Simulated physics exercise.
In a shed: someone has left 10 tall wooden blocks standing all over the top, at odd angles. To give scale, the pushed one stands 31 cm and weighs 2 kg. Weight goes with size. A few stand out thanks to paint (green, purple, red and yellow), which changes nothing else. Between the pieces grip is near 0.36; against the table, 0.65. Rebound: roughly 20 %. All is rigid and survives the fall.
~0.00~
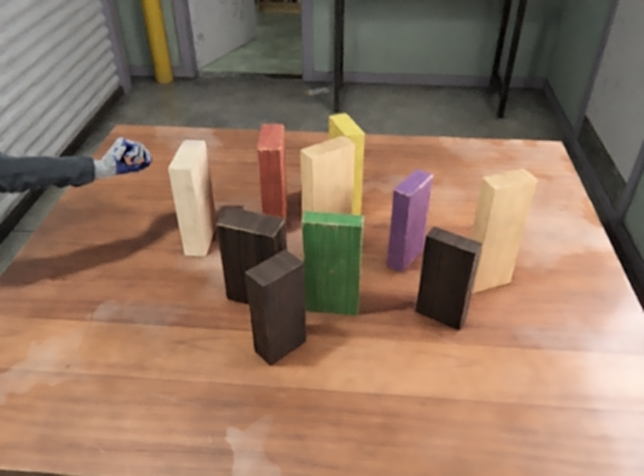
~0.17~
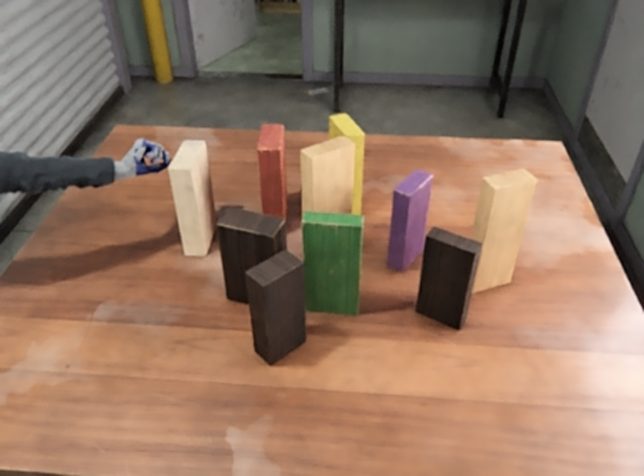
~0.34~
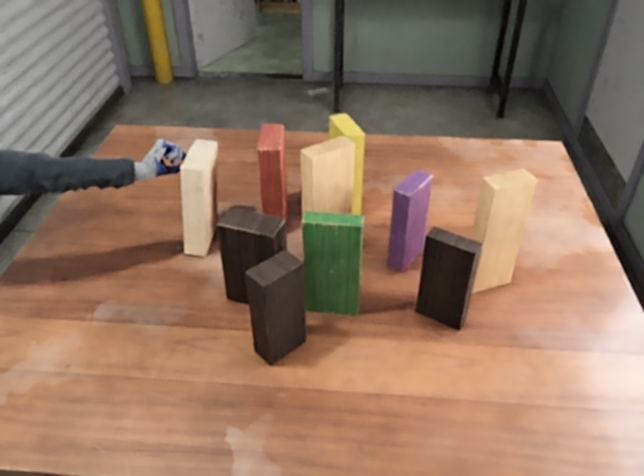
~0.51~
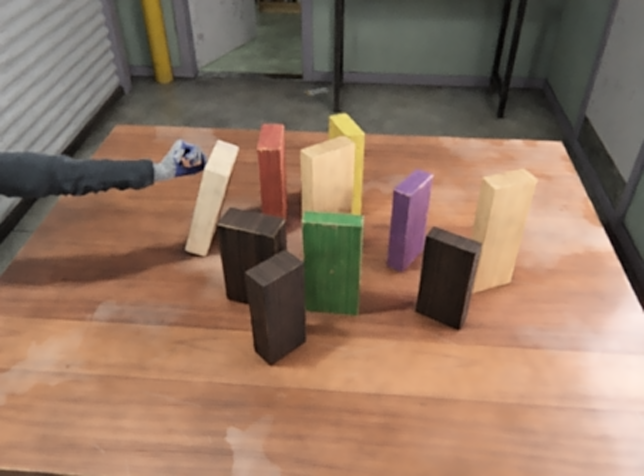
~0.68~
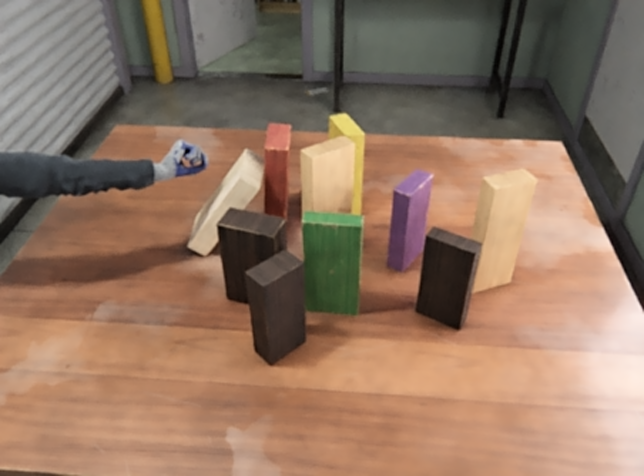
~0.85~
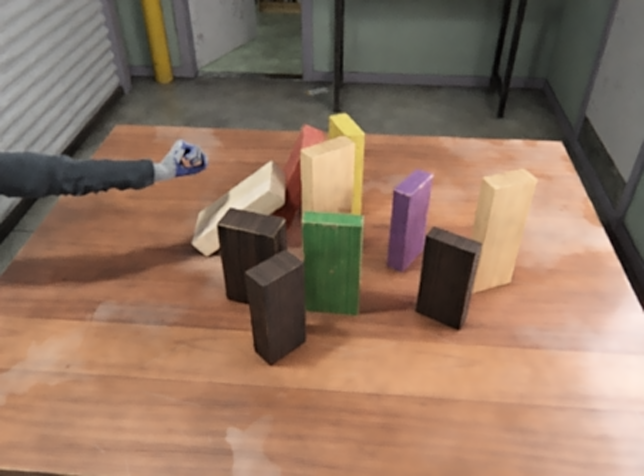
The clip shows a gloved hand reaching in from the left over a wooden table of upright blocks and pushing a pale block, which tips rightward against a red block, and the red one then leans to the right.
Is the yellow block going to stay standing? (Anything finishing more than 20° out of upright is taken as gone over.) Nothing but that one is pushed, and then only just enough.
It is left off its feet.
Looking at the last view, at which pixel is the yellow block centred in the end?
In the final view it ends up around pixel (398, 189).
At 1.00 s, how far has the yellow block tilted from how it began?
Some 20 degrees.
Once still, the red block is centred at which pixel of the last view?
Roughly at (331, 202).
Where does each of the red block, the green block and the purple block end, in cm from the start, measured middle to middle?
I'd estimate red at 20 cm, green at 0 cm and purple at 0 cm.
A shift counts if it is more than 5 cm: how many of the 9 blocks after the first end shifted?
Shifted count - 2.
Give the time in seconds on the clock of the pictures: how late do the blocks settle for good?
1.5 s, roughly.
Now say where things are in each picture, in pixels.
In the first frame (each place is the centre of the face we see best), finger (144, 158) 8 cm from the first block; yellow block (354, 180); red block (272, 195); purple block (417, 225); the others all in place.
In the second frame, finger (163, 159) 26 mm from the first block; yellow block (354, 180).
In the third frame, finger (182, 160) pushing; yellow block (354, 180); the others all in place.
In the fourth frame, finger (201, 160) pushing; yellow block (354, 180); the others all in place.
In the fifth frame, finger (201, 160) stopped; yellow block (354, 180); red block (275, 195) tilted 4°; one has shifted.
In the sixth frame, finger (201, 160) stopped; yellow block (354, 180); red block (294, 195) tilted 23°; purple block (417, 225); 1 of the 9 other blocks over.
By 0.91 s, 1 of the 9 other blocks over; yellow block tilted 3°; red block tilted 34°.
By 1.00 s, 1 of the 9 other blocks over; yellow block tilted 20°; red block tilted 49°.
By 1.10 s, 2 of the 9 other blocks over; yellow block tilted 54°; red block tilted 68°.
By 1.16 s, 2 of the 9 other blocks over; yellow block lying flat; red block lying flat.
When it is over (1.6 s), 2 of the 9 other blocks over; yellow block lying flat; red block lying flat; purple block unmoved. Seven left standing. In pixels of the last frame, middles, yellow block near (398, 189), red block near (331, 202).
